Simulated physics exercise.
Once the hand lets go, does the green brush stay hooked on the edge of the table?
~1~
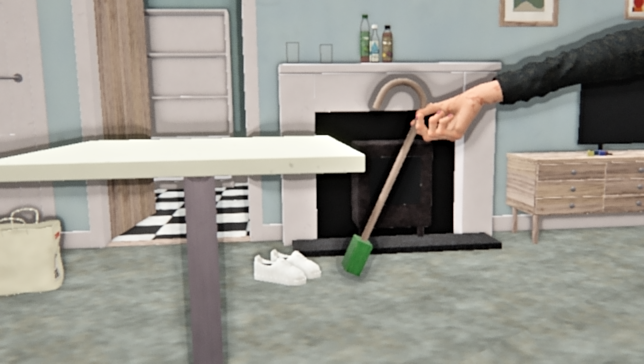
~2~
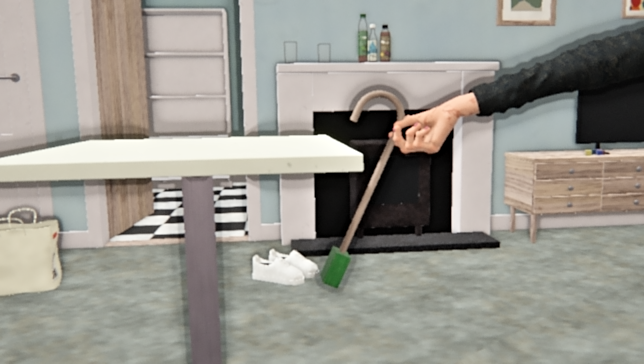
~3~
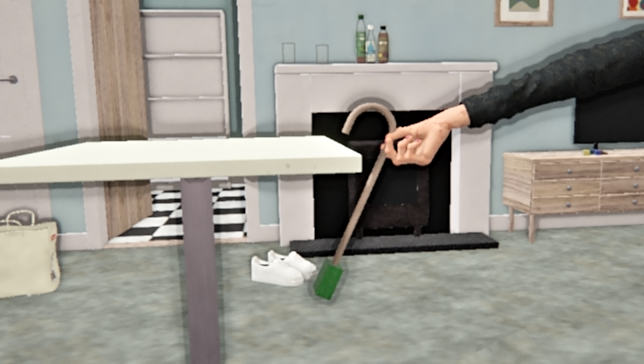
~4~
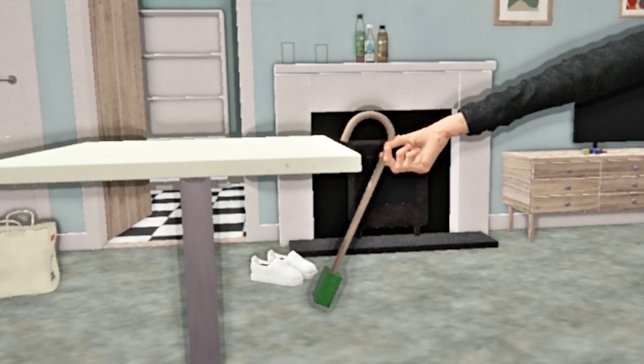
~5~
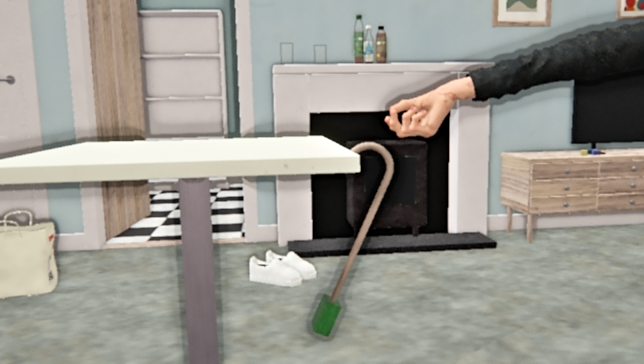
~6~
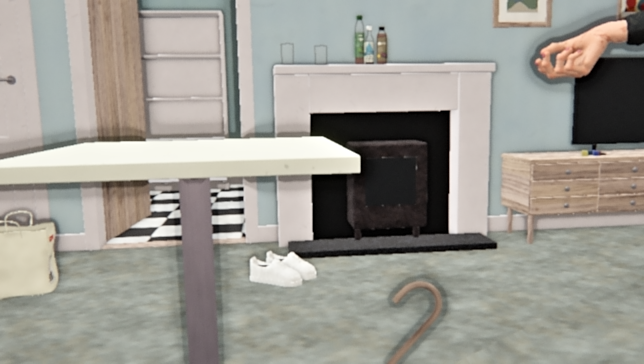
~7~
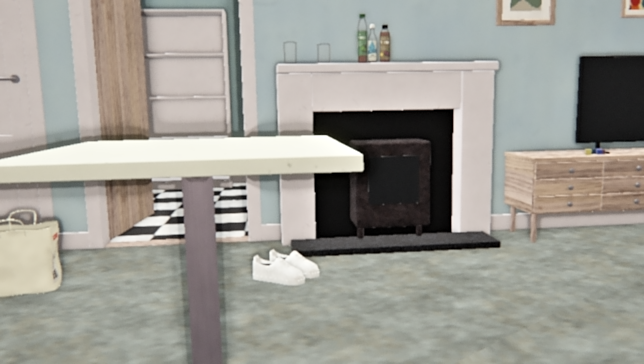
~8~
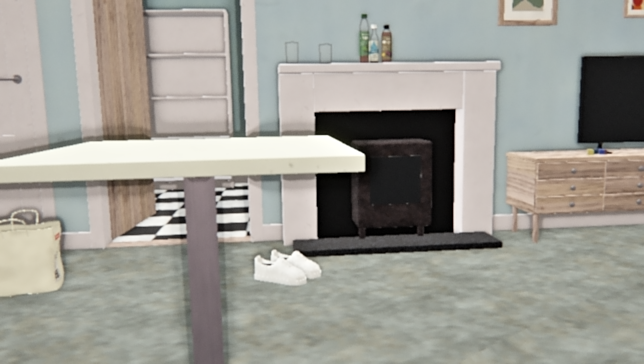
No, the green brush slips off the table's edge and falls to the floor.
